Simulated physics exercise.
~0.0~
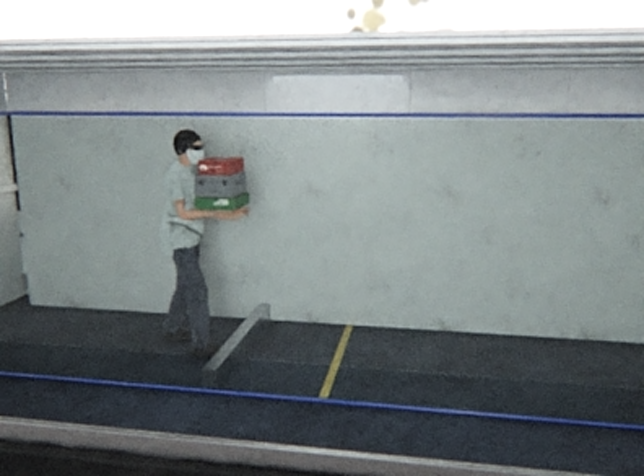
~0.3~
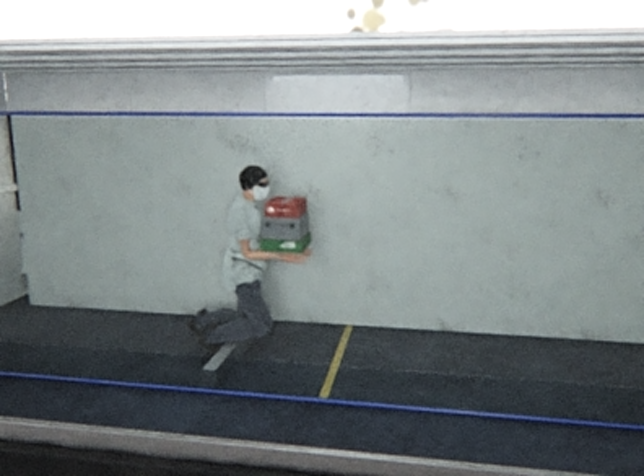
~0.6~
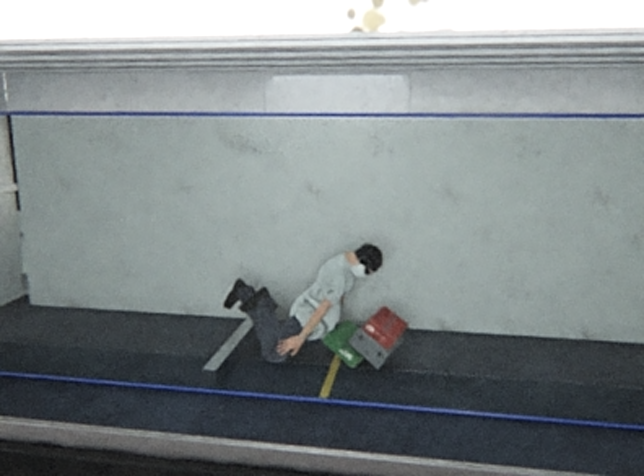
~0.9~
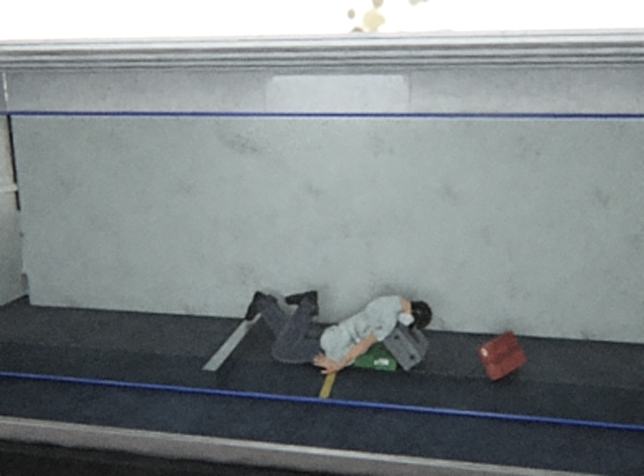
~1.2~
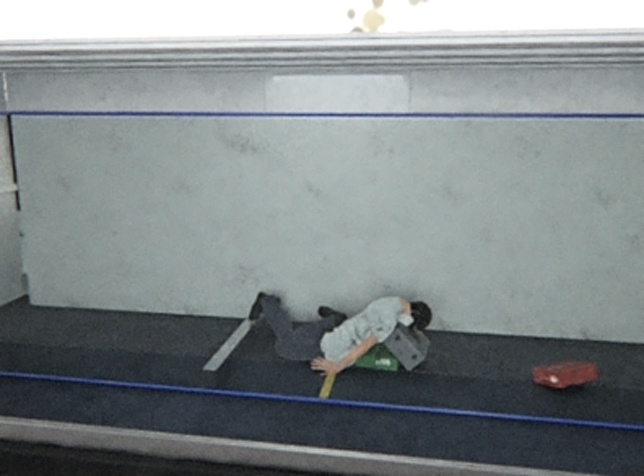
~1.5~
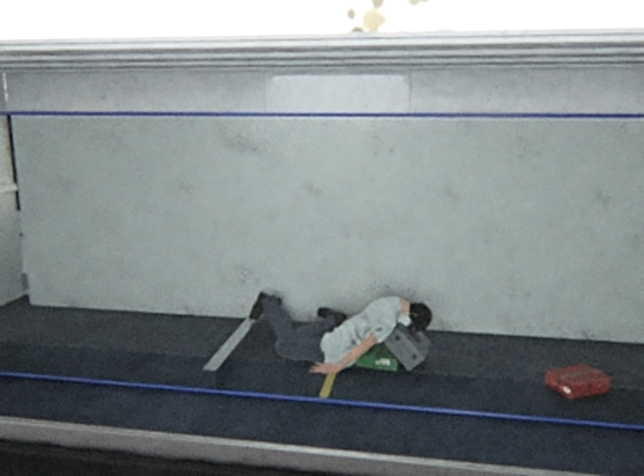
Man carrying three boxes falling over a low rail, slumping onto two past a yellow line while the red one tumbles right.
